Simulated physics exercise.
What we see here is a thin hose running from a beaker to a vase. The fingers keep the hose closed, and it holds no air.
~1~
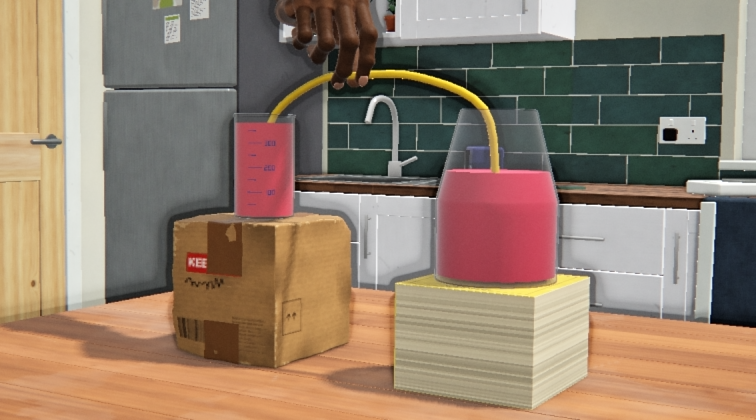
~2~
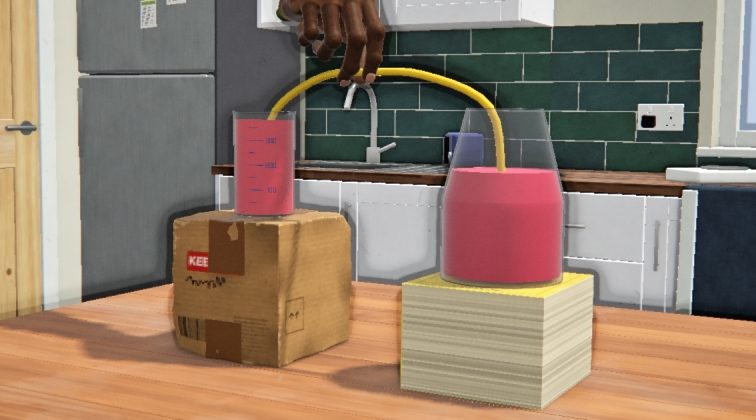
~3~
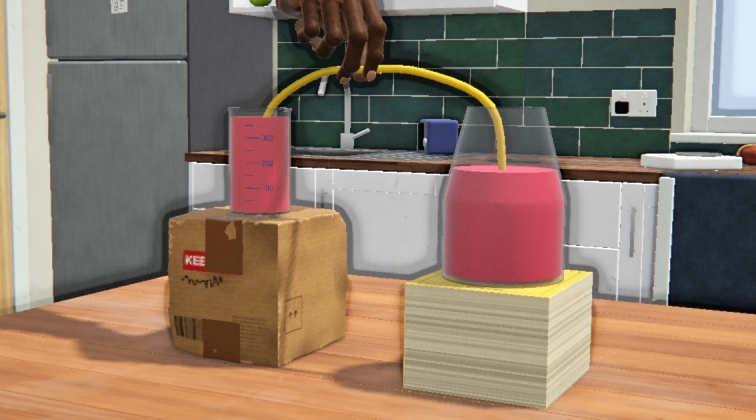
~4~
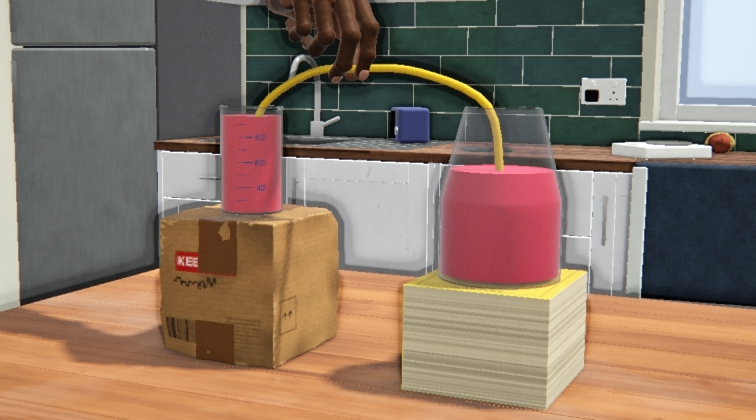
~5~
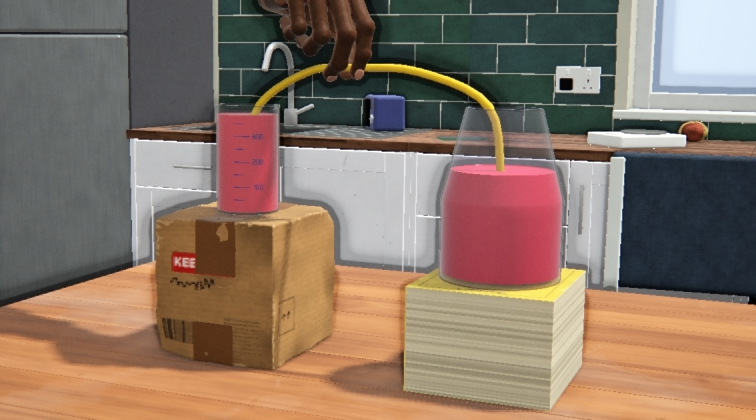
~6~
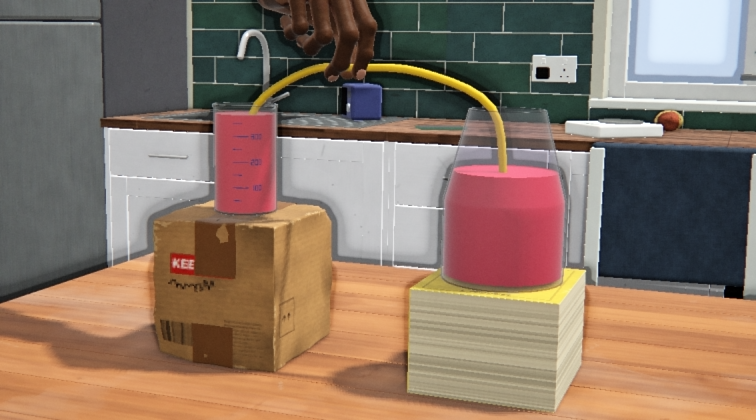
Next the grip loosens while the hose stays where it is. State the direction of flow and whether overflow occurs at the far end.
Answer. It flows: Towards the right; one that fills: No overflow occurs.
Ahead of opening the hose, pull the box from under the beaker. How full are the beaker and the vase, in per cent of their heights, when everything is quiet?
About 100 percent first and 10 percent second.
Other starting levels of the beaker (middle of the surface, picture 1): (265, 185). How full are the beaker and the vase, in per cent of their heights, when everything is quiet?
Levels, in order: Approx. 45 and 60 per cent.
Shortly, the beaker is about three quarters full; the vase is about two thirds full.
Then, the beaker is about two thirds full; the vase is about two thirds full.
At the finish, the beaker is about two thirds full; the vase is about two thirds full; the two surfaces are level.
